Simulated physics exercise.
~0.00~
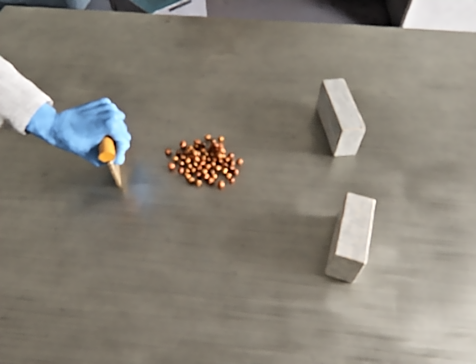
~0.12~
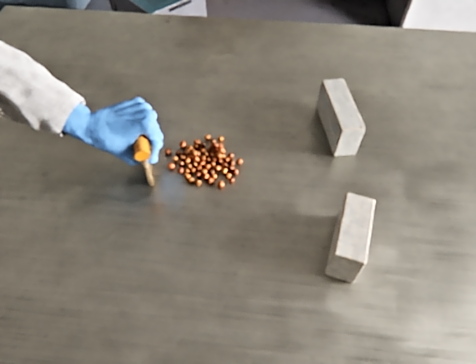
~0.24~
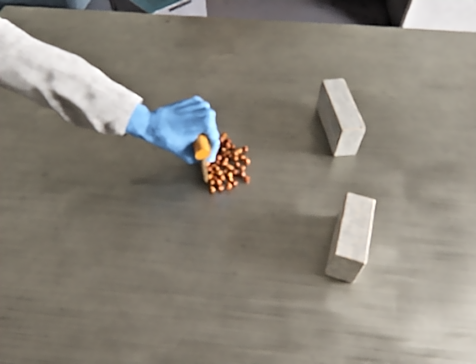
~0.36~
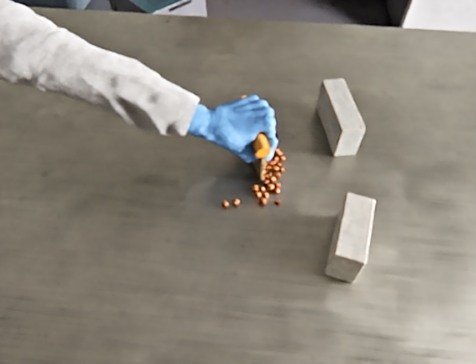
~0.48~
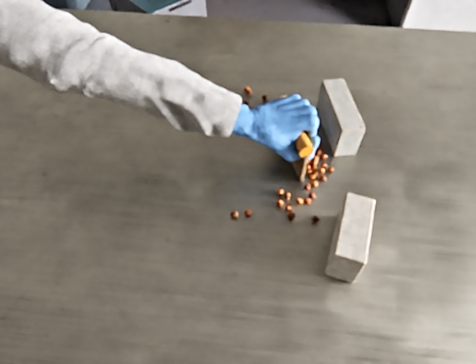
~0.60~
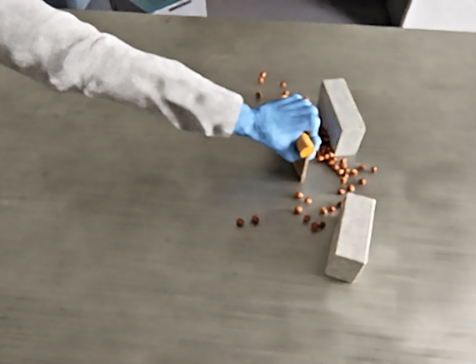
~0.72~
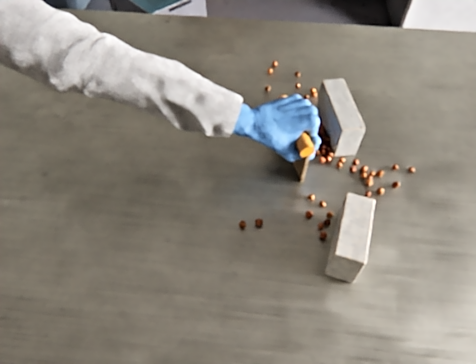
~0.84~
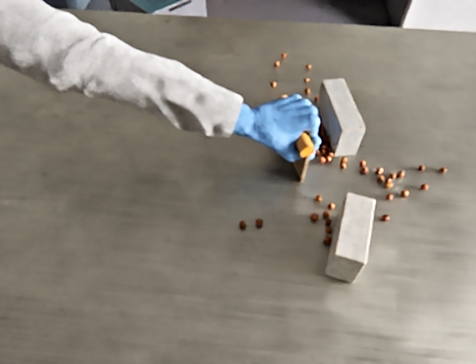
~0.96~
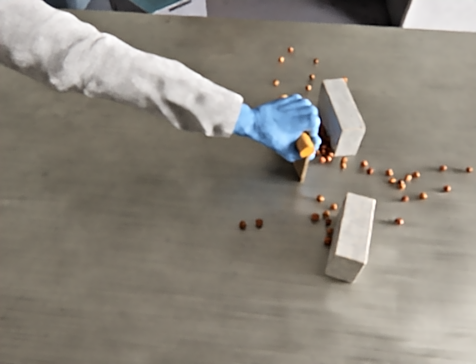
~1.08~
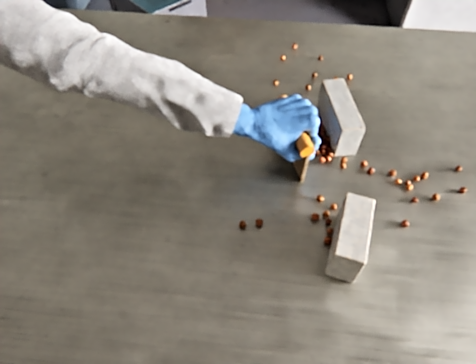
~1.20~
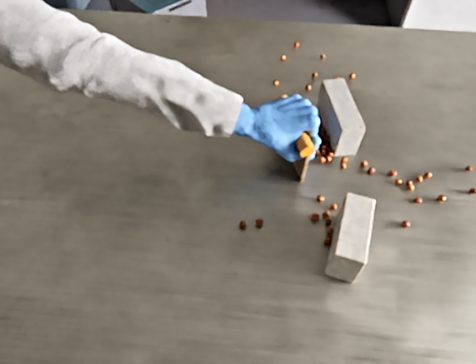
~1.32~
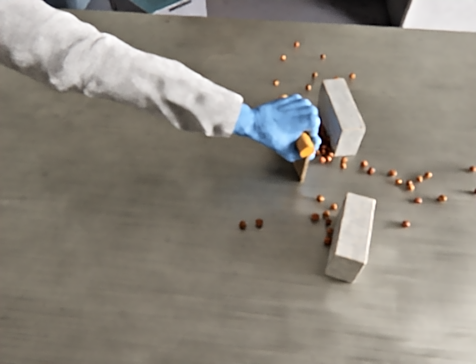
The clip shows a blue-gloved hand using an orange-handled scraper to push a pile of hazelnuts rightward toward two gray blocks, then stopping; the nuts scatter, some rolling through the gap and a few around the upper block, while most rest before the blocks.
